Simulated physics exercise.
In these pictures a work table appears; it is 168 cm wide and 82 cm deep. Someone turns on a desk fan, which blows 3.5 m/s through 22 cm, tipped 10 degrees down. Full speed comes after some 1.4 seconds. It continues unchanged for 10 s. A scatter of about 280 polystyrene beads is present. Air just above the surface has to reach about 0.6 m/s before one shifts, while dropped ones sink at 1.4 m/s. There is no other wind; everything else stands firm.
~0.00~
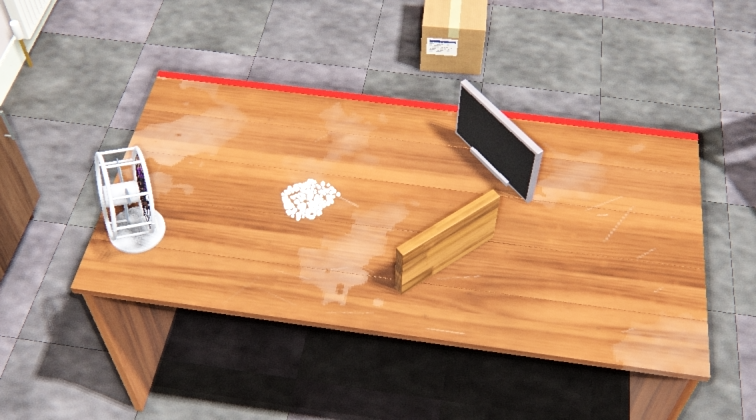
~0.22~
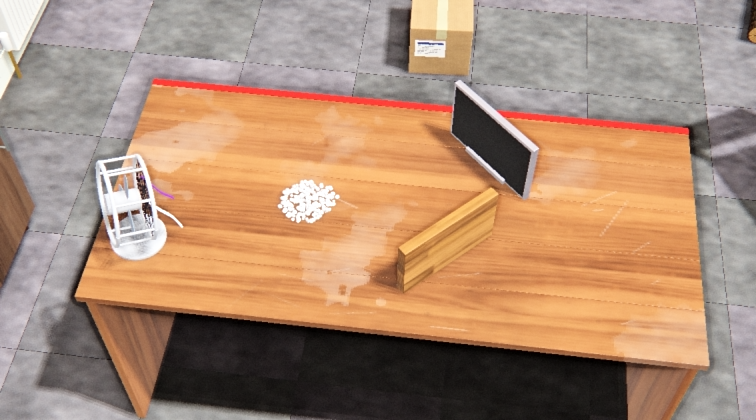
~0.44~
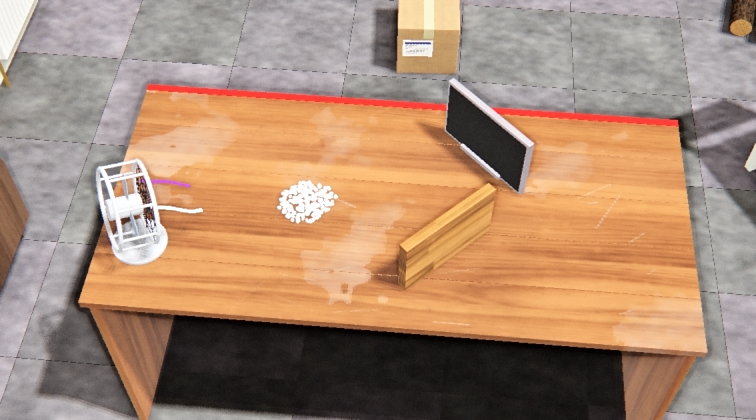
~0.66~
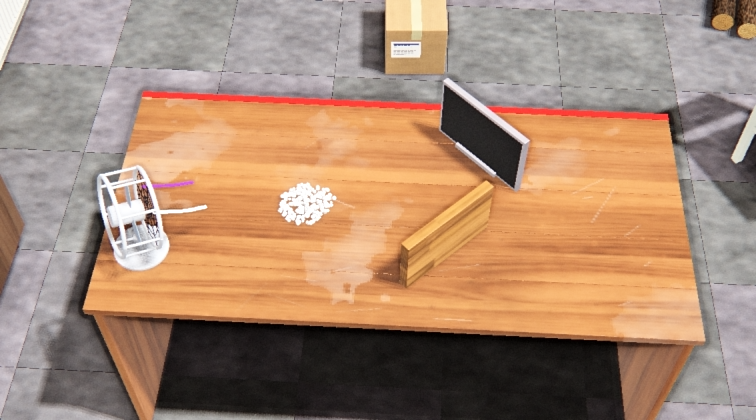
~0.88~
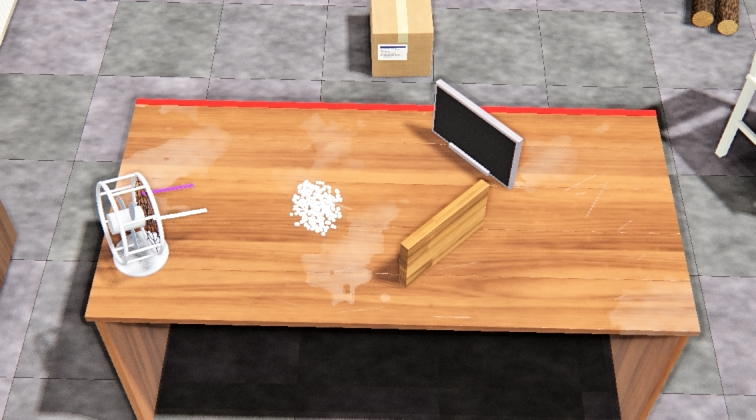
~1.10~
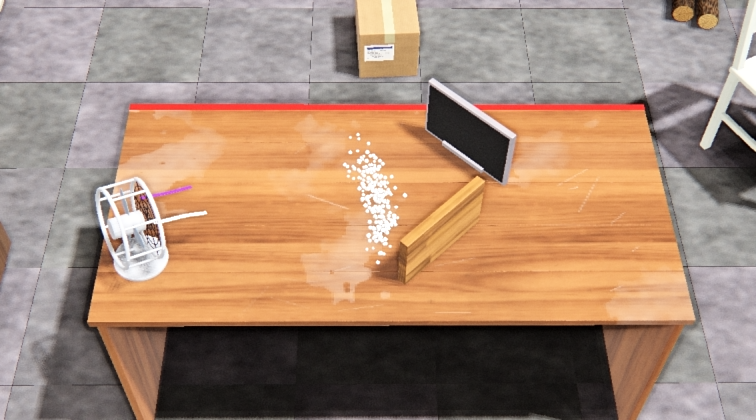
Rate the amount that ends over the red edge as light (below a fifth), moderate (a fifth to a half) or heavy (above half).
Light.
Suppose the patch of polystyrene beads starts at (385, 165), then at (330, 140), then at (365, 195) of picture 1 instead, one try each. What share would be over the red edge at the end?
Results, one try each: 50 %, 100 %, 1 %.
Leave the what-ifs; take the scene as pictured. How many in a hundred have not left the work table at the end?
Estimate: Close to 40 percent.
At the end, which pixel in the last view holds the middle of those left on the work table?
It lands close to (582, 262) in the last picture.
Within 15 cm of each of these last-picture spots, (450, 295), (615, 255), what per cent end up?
0 %, 15 %.
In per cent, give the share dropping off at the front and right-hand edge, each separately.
Roughly 1 % front, roughly 50 % right-hand.
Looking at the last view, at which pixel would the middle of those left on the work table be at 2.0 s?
Centre point: About (580, 259) px.
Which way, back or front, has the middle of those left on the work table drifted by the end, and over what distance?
Direction: Frontward; distance: About 20 cm.
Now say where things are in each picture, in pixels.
The middle of the polystyrene beads is near (308, 200), none has stirred yet and the mouth of the desk fan is at (125, 193), in the first frame.
The middle of the polystyrene beads is near (307, 201), none has stirred yet and the red edge is centred on (416, 103), in the second frame.
The middle of the polystyrene beads is near (306, 202), none has stirred yet, the top of a board is at (449, 216) and the top of a laptop is at (490, 111), in the third frame.
The middle of the polystyrene beads is near (305, 203) and none has stirred yet, in the fourth frame.
The middle of the polystyrene beads is near (315, 205), the farthest in sight from the desk fan is at (338, 192) and about 75 % have left their places, in the fifth frame.
The middle of the polystyrene beads is near (379, 200), the farthest in sight from the desk fan is at (405, 196) and all have left their places, in the sixth frame.
After 2.0 s, 9 % are over the red edge; the middle of those still in play is near (591, 263); 15 % have settled or left.
After 3.2 s, 9 % are over the red edge; the middle of those still in play is near (576, 261); 70 % have settled or left.
After 5.5 s, 9 % are over the red edge; the middle of those still in play is near (582, 262); 80 % have settled or left.
After 10.0 s, at the end, 9 % are over the red edge; the middle of those still in play is near (582, 262).
